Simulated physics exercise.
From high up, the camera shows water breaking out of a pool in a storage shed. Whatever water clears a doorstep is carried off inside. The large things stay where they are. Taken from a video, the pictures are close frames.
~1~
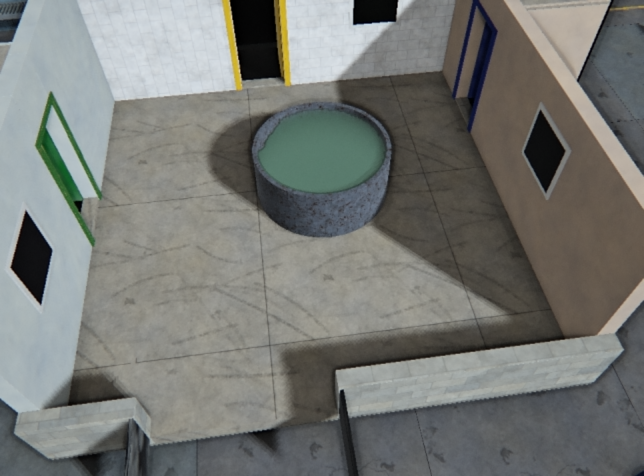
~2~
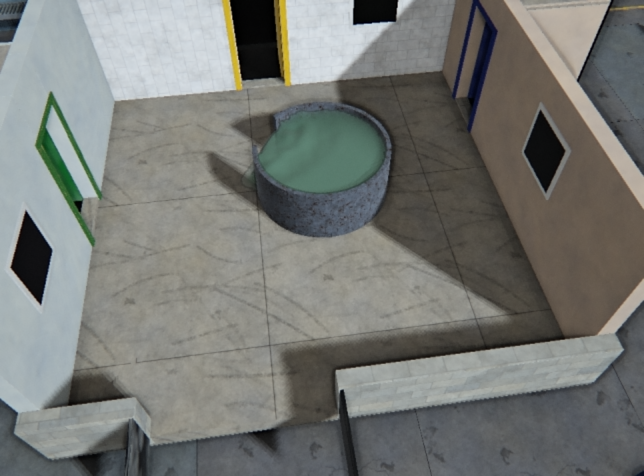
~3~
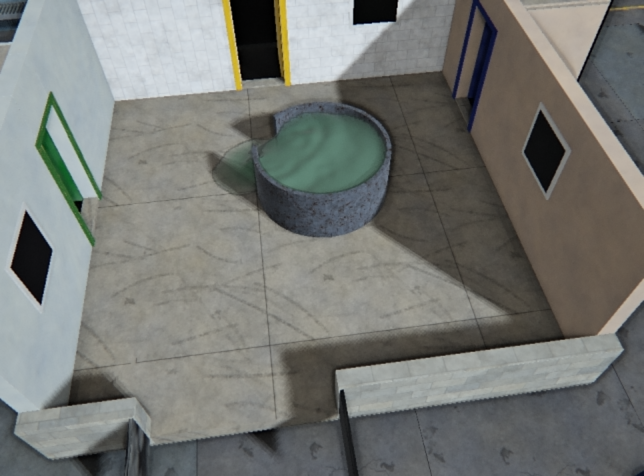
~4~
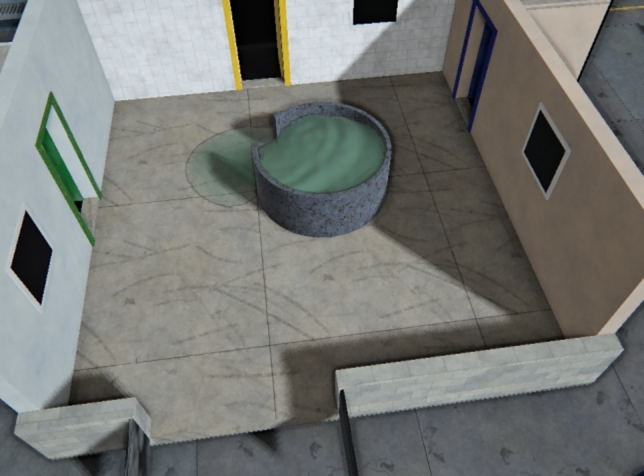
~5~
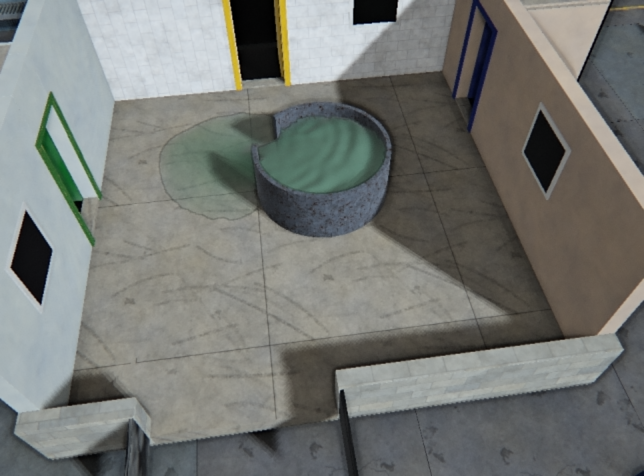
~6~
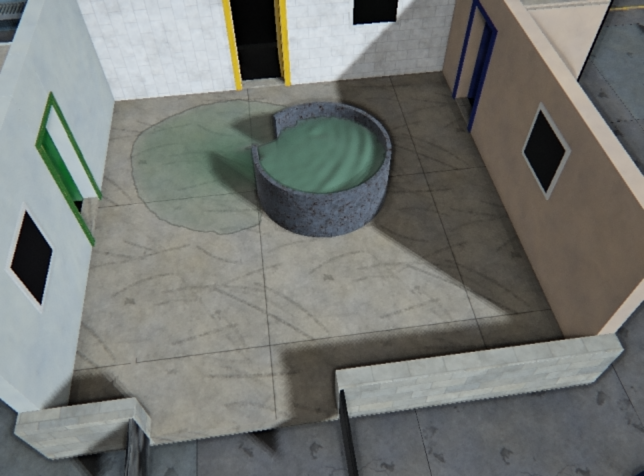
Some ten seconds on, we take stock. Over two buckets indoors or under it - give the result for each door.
The blue door comes in over. The green door comes in over. The yellow door comes in over.
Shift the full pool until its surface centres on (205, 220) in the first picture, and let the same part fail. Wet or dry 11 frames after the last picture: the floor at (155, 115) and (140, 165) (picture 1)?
The first spot is swamped and the second is swamped.
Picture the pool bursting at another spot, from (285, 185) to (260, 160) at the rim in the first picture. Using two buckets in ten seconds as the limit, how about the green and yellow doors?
Note: Green crosses the line, yellow misses the line.
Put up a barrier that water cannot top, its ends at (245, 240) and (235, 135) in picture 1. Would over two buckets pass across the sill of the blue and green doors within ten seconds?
My reading: Blue door overshoots; green door falls short.
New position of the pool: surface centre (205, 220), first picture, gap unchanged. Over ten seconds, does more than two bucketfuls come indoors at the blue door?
Taking them in turn: The blue door overshoots the limit.
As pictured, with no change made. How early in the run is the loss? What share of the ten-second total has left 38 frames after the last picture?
It should be close to 45 percent by then.
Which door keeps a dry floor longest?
The blue door.
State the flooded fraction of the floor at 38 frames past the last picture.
That works out to some 65 in a hundred.
A moment on, water covers 25 % of the floor; the blue door not reached, the green door under two buckets in, the yellow door under two buckets in.
Next, water covers 25 % of the floor; the blue door not reached, the green door over two buckets in, the yellow door over two buckets in.
Then, water covers 35 % of the floor; the blue door not reached, the green door over two buckets in, the yellow door over two buckets in.
Later, water covers 65 % of the floor; the blue door under two buckets in, the green door far over two buckets in, the yellow door far over two buckets in.
In the end, water covers 95 % of the floor; the blue door over two buckets in, the green door far over two buckets in, the yellow door far over two buckets in.
